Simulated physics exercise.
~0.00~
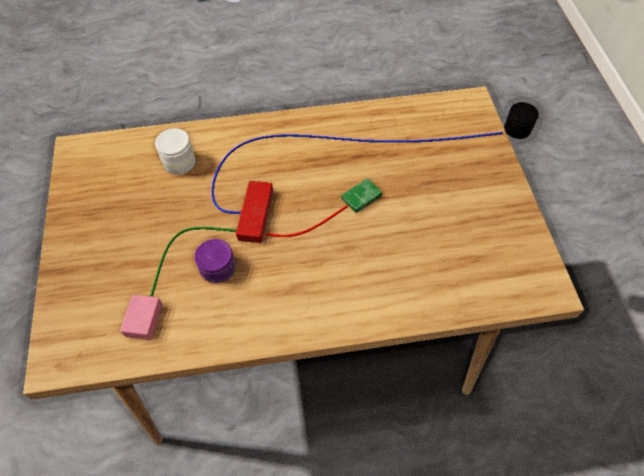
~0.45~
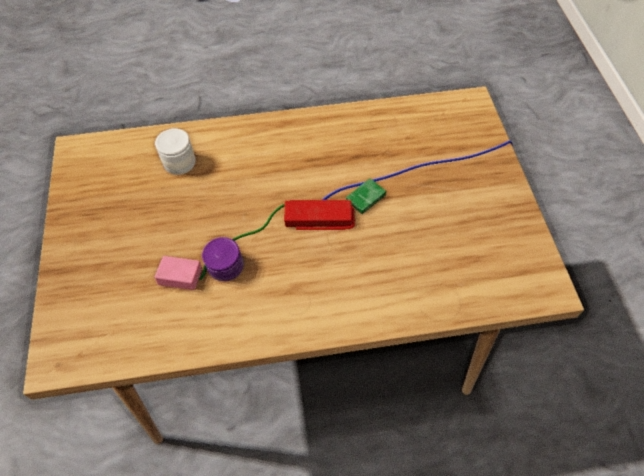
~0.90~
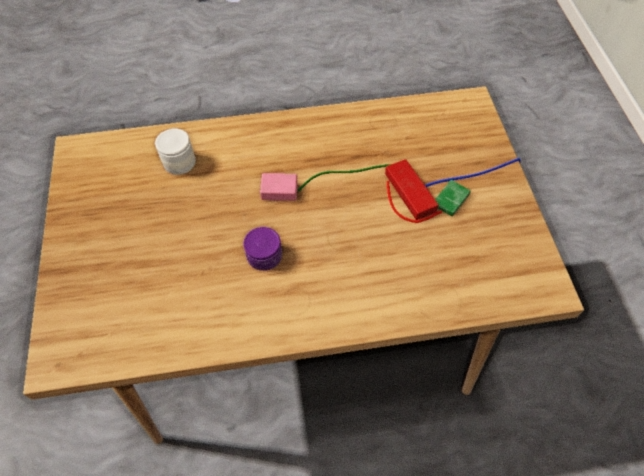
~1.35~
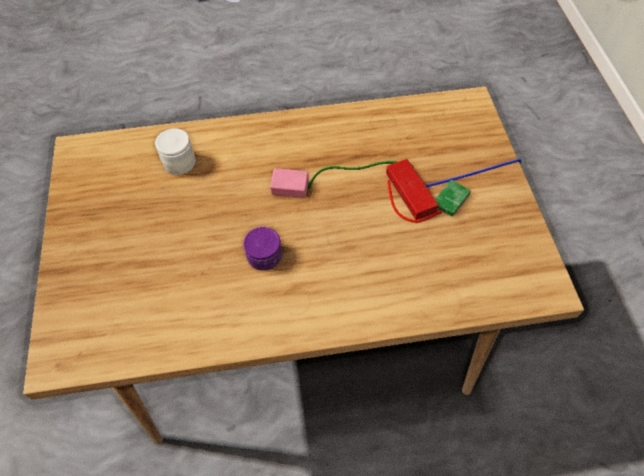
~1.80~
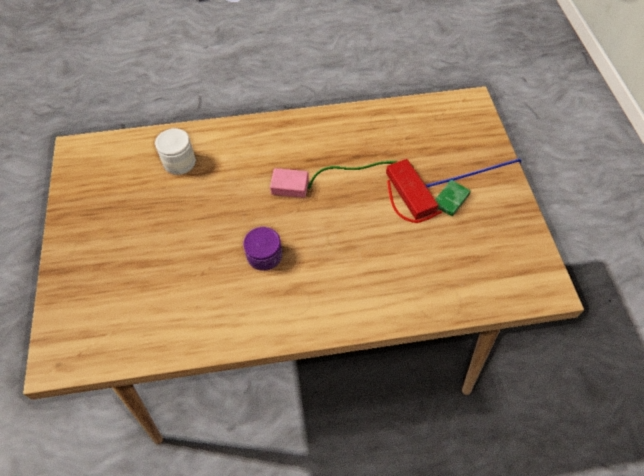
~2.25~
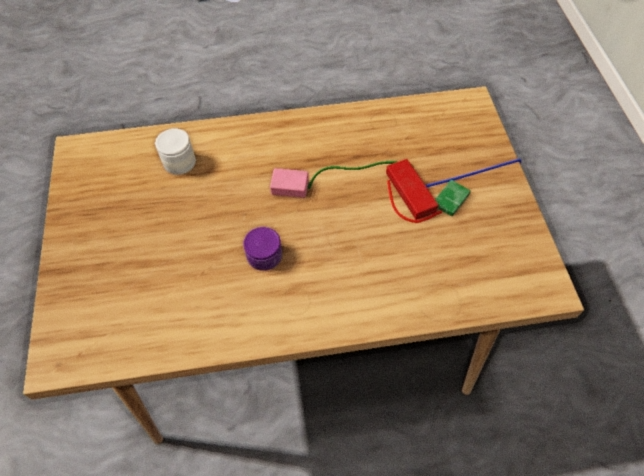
A small black cylinder tips off the right edge of a wooden table, seen from above on a grey floor, trailing a blue cable tied to a red block near the middle. Green and red cables link that block to a pink box at lower left and a green box to its right, with a purple tub and a white canister nearby. The cylinder drops from view, and the red block turns and slides right. The pink box follows, nudging the purple tub rightward, while the green box shifts right too. Everything settles on the table, the canister unmoved and the blue cable stretched over the edge.
